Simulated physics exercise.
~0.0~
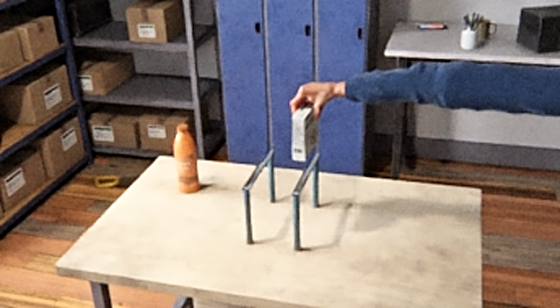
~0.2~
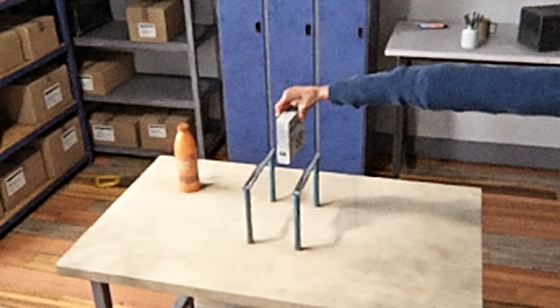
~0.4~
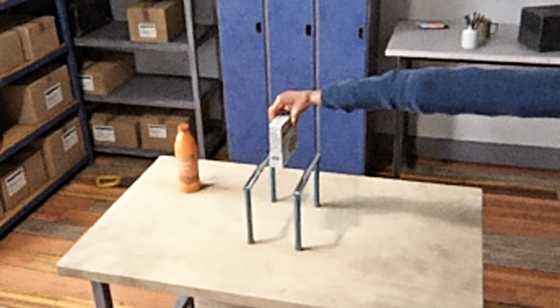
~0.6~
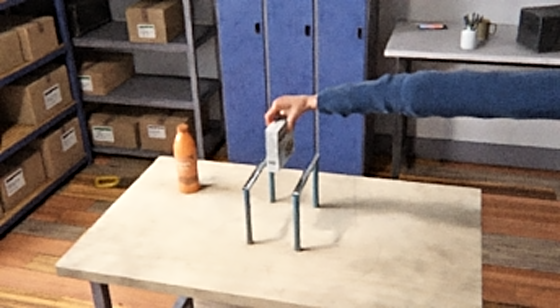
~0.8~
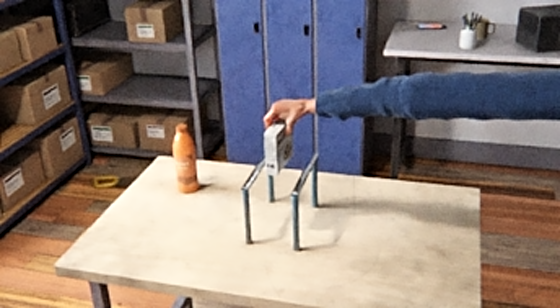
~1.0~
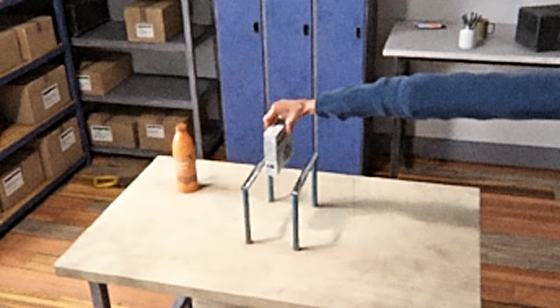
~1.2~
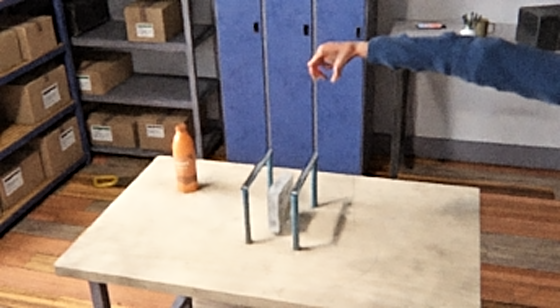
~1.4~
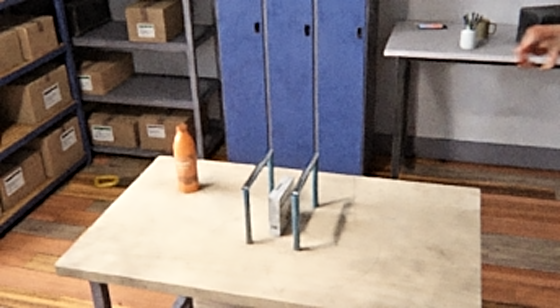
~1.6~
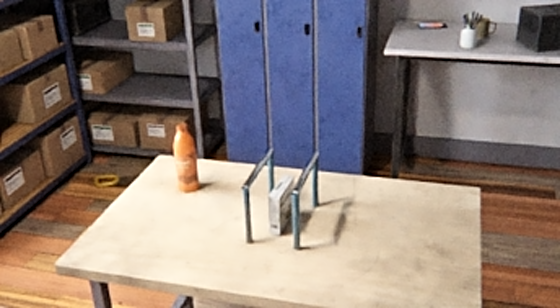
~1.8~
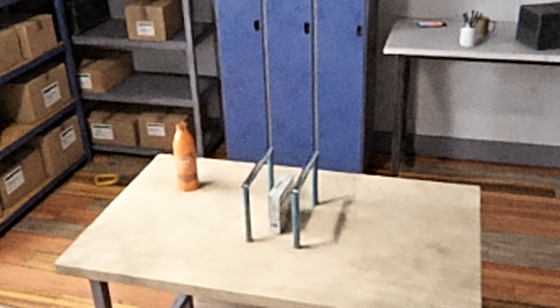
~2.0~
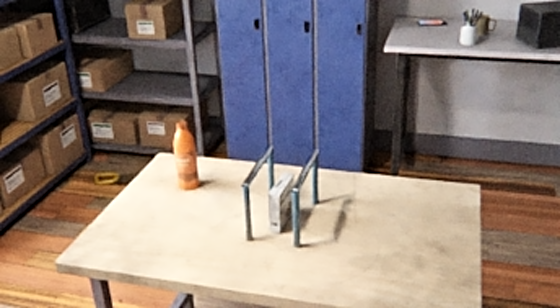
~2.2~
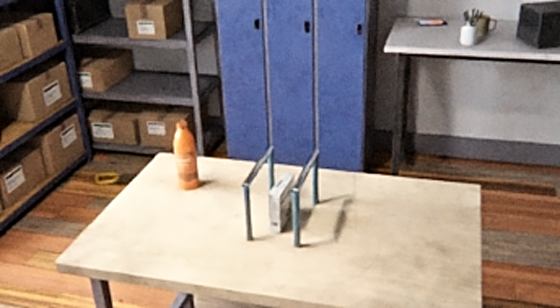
A hand lowers a white packet between two supports and releases it onto the table.
